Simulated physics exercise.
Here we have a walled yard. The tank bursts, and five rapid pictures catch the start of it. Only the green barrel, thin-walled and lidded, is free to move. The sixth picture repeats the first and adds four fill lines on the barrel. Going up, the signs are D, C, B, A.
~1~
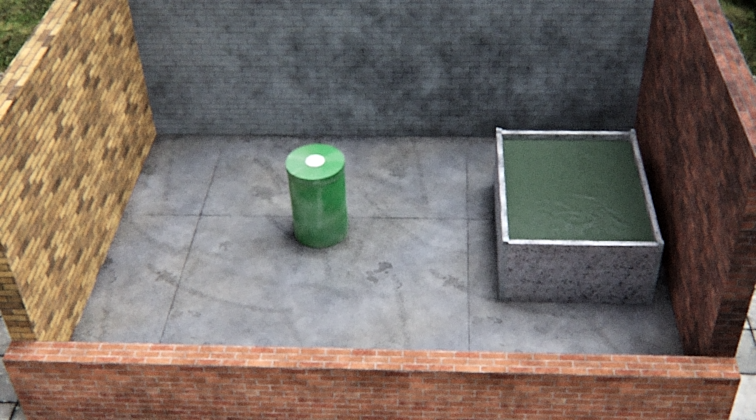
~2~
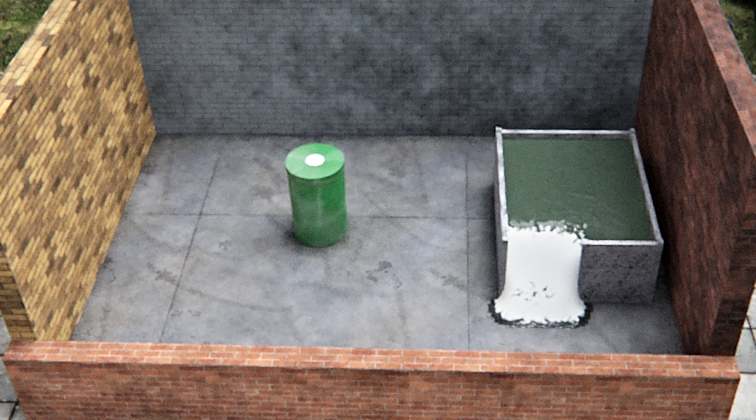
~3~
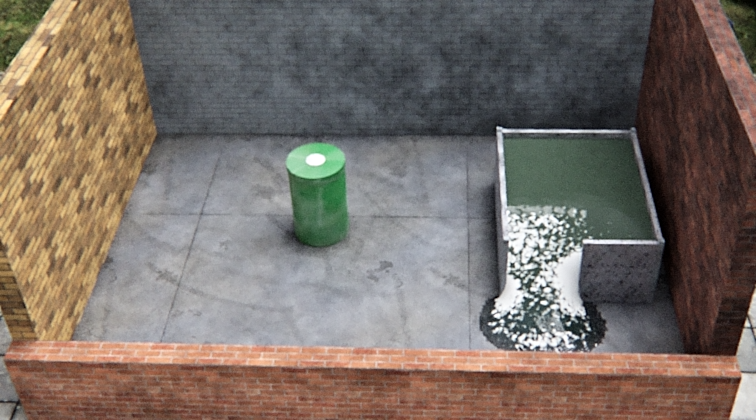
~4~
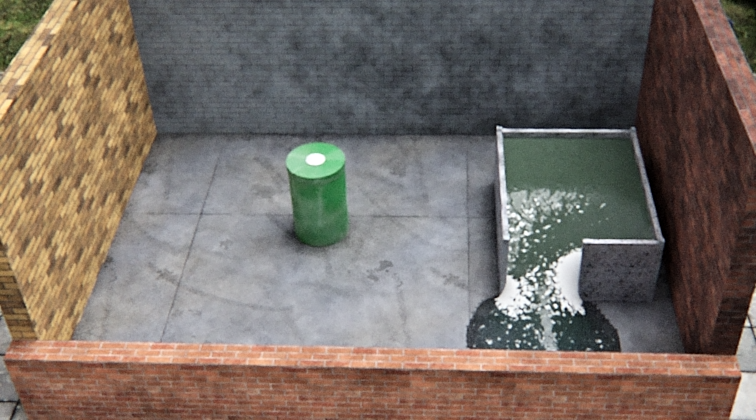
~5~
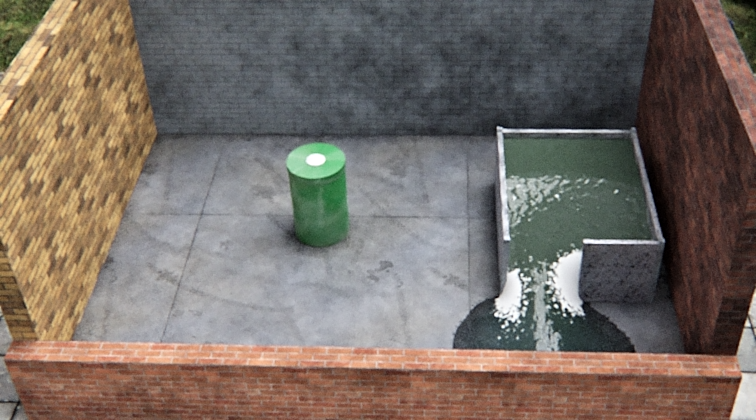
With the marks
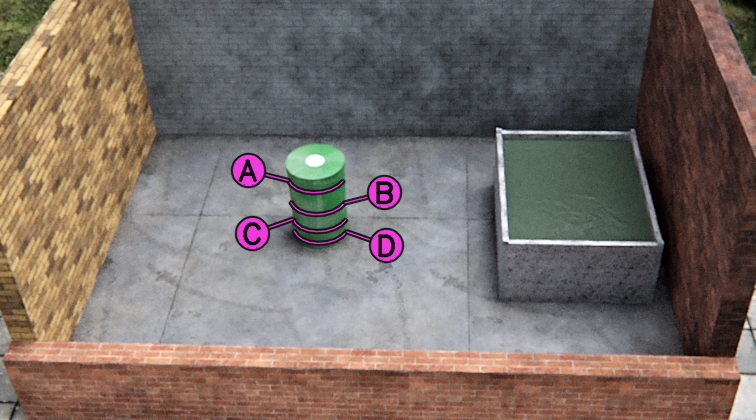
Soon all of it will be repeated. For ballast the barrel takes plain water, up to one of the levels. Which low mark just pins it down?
Use line D.
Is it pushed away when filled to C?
No.
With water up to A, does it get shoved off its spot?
No, that is safe.
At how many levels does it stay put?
All of them.
In magenta, A at (313, 192); B at (315, 214); C at (317, 231); D at (318, 243); from the bottom up D, C, B, A.
For line A, it does not move.
For line B, it does not move.
For line C, it does not move.
For line D, it does not move.
